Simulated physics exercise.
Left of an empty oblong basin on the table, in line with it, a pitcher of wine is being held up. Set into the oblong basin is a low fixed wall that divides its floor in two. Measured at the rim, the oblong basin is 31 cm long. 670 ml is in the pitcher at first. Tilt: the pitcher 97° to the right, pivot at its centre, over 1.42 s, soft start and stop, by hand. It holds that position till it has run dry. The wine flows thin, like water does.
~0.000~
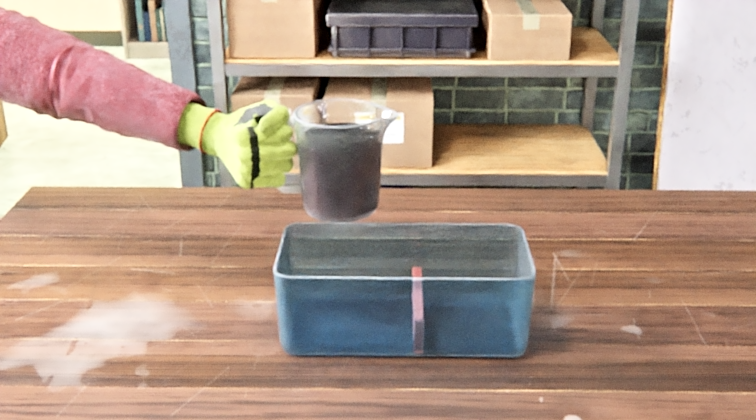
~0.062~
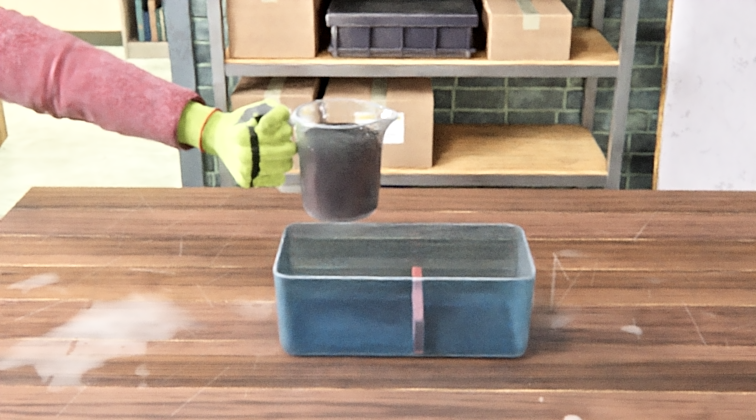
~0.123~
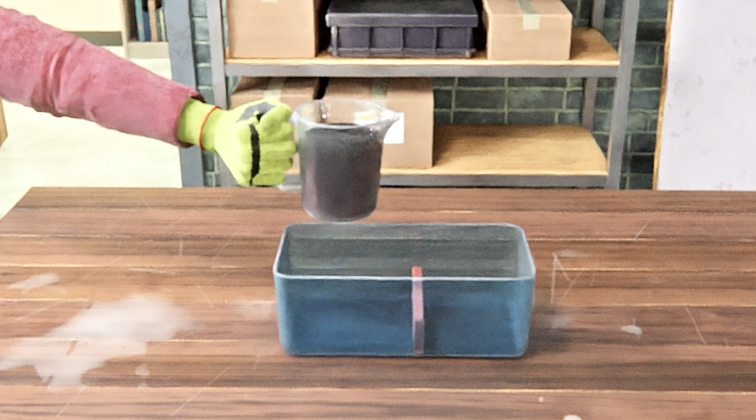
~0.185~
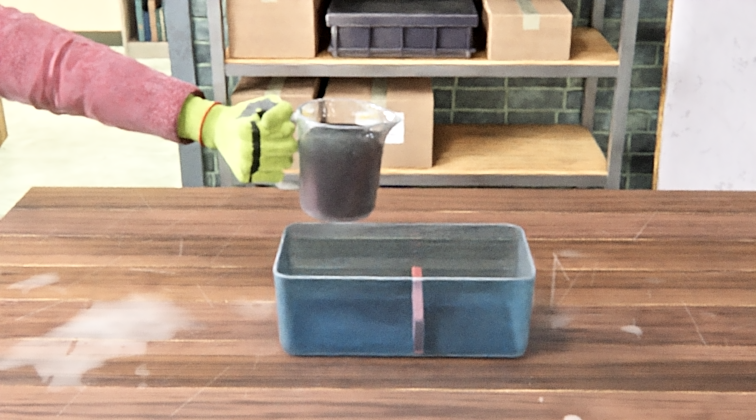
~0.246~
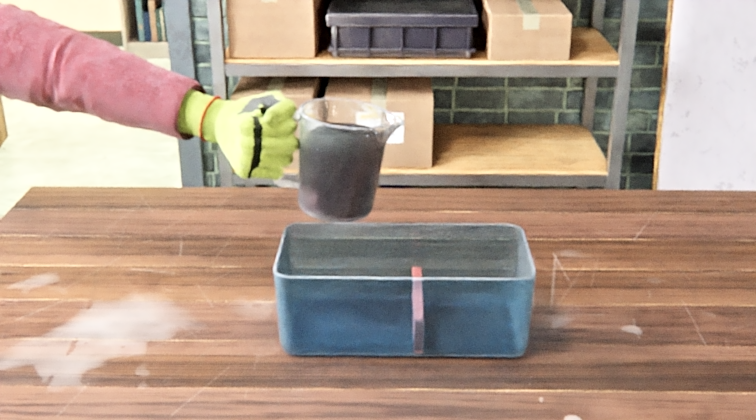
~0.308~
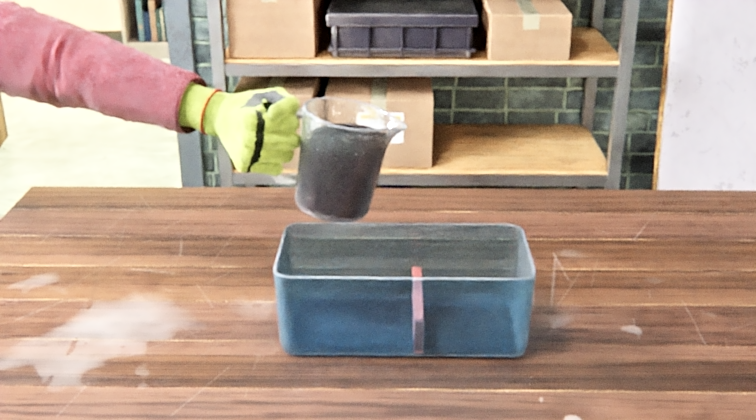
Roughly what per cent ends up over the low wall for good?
About 95 in every hundred.
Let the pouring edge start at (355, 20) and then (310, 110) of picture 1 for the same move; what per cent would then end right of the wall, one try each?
Respectively 75 and 5 %.
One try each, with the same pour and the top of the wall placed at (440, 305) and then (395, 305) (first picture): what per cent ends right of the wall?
Roughly 65 per cent, then 95 per cent.
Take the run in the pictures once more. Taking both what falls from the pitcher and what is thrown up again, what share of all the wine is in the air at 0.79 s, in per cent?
I'd say close to 9 per cent.
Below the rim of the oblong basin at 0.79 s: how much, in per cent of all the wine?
Close to 2 in a hundred.
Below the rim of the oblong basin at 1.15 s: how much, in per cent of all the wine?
Near 44 in a hundred.
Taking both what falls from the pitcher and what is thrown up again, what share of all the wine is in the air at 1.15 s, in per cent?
16 in a hundred, give or take.
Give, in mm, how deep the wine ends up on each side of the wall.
Left 0 mm, right 34 mm.
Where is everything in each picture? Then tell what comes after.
In the first frame, tilt 0°; pouring edge (399, 114); surface from (299, 134) to (381, 135); the oblong basin's rim runs from (281, 250) to (528, 251); the wall's top is at (418, 294).
In the second frame, tilt 0°; pouring edge (399, 115); surface from (299, 134) to (381, 135).
In the third frame, tilt 2°; pouring edge (400, 116); surface from (300, 134) to (382, 135).
In the fourth frame, tilt 4°; pouring edge (402, 119); surface from (301, 134) to (383, 135).
In the fifth frame, tilt 7°; pouring edge (404, 122); surface from (302, 135) to (384, 136).
In the sixth frame, tilt 11°; pouring edge (407, 126); surface from (303, 135) to (387, 135).
After 0.79 s the tilt is 57° and 89 per cent is still to pour, 0 is left of the wall and 2 right of it.
After 1.15 s the tilt is 88° and 40 per cent is still to pour, 0 is left of the wall and 43 right of it.
After 1.52 s the tilt is 97° and 6 per cent is still to pour, 3 is left of the wall and 88 right of it.
After 1.92 s the tilt is 97° and 0 per cent is still to pour, 4 is left of the wall and 95 right of it.
In the end 4 per cent lies left of the wall, 95 right of it and 1 outside.
